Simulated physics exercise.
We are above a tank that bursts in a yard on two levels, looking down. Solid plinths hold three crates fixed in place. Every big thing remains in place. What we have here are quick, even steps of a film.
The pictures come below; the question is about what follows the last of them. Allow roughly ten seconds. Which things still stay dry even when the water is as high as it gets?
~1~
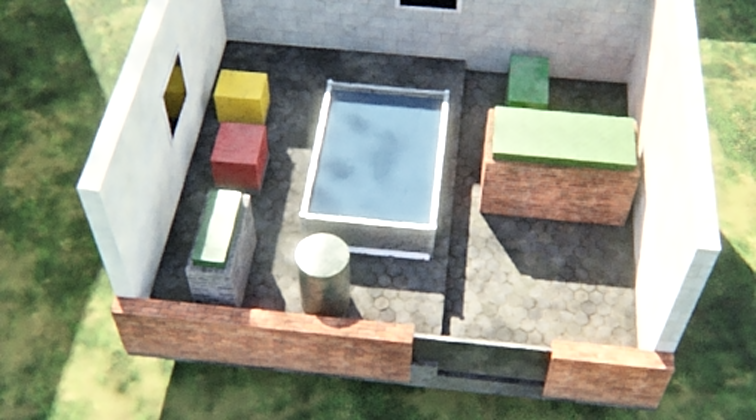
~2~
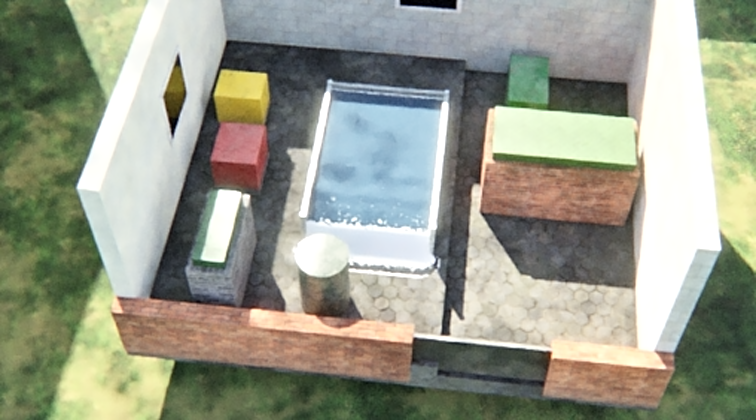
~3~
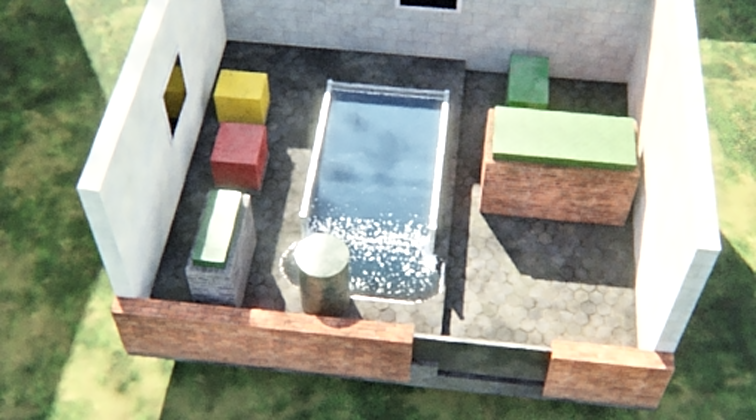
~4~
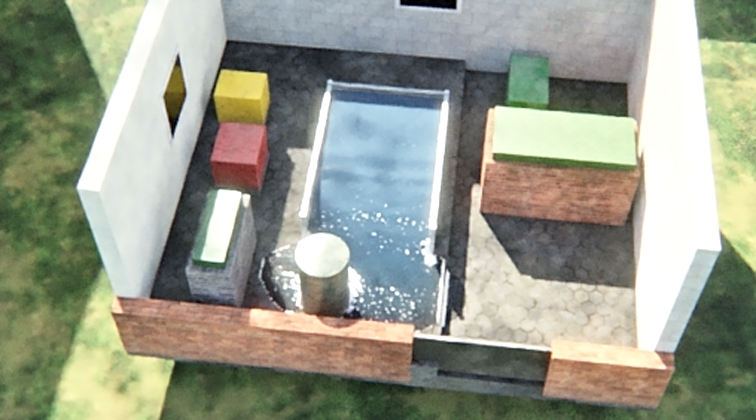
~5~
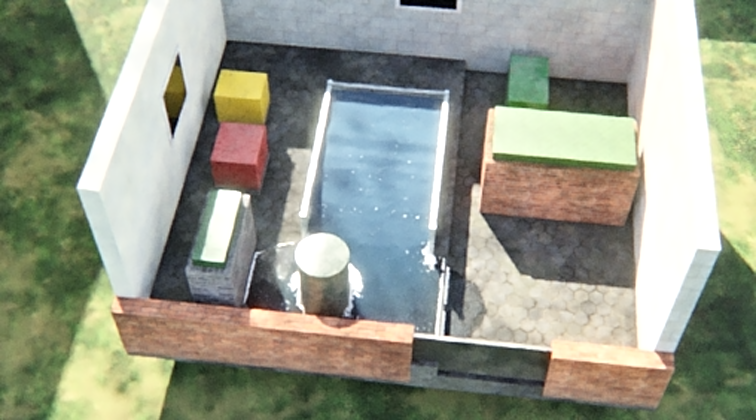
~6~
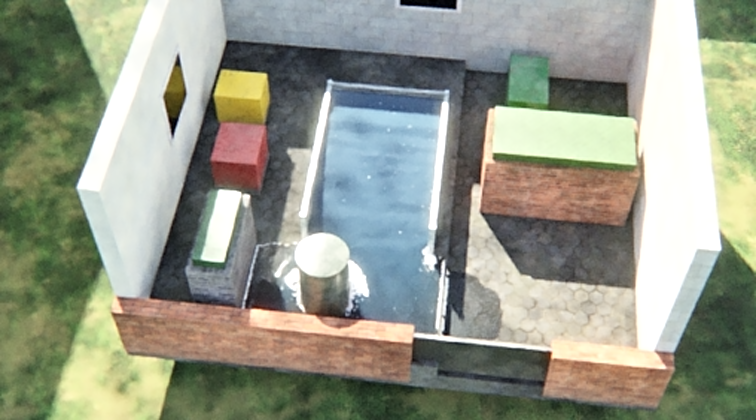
Taking each one: The green crate does not stay dry; the red crate does not stay dry; the yellow crate does not stay dry.
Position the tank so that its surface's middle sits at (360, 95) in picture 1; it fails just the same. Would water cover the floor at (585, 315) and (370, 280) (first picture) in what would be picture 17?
Not reached, submerged.
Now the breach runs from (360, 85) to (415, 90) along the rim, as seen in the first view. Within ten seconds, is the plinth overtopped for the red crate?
I'd say the red crate is untouched.
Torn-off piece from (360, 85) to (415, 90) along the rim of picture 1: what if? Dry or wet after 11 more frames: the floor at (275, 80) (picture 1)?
Short version: Swamped.
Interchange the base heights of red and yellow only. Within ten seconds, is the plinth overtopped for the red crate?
Outcome, red crate: Reached.
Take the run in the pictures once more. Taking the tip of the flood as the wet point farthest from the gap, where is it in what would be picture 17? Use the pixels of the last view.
About (634, 379).
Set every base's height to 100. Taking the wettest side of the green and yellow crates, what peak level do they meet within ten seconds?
Near 150 and 150 in a hundred.
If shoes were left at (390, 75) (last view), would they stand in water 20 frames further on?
Answer: No flooding.
A moment on, water covers 20 % of the floor; the green crate not reached, the red crate not reached, the yellow crate not reached.
Next, water covers 35 % of the floor; the green crate not reached, the red crate water round its plinth, the yellow crate not reached.
Then, water covers 55 % of the floor; the green crate not reached, the red crate water round its plinth, the yellow crate water round its plinth.
Later, water covers 90 % of the floor; the green crate water round its plinth, the red crate water round its plinth, the yellow crate water round its plinth.
In the end, water covers 100 % of the floor; the green crate was topped, the red crate was topped, the yellow crate was topped.
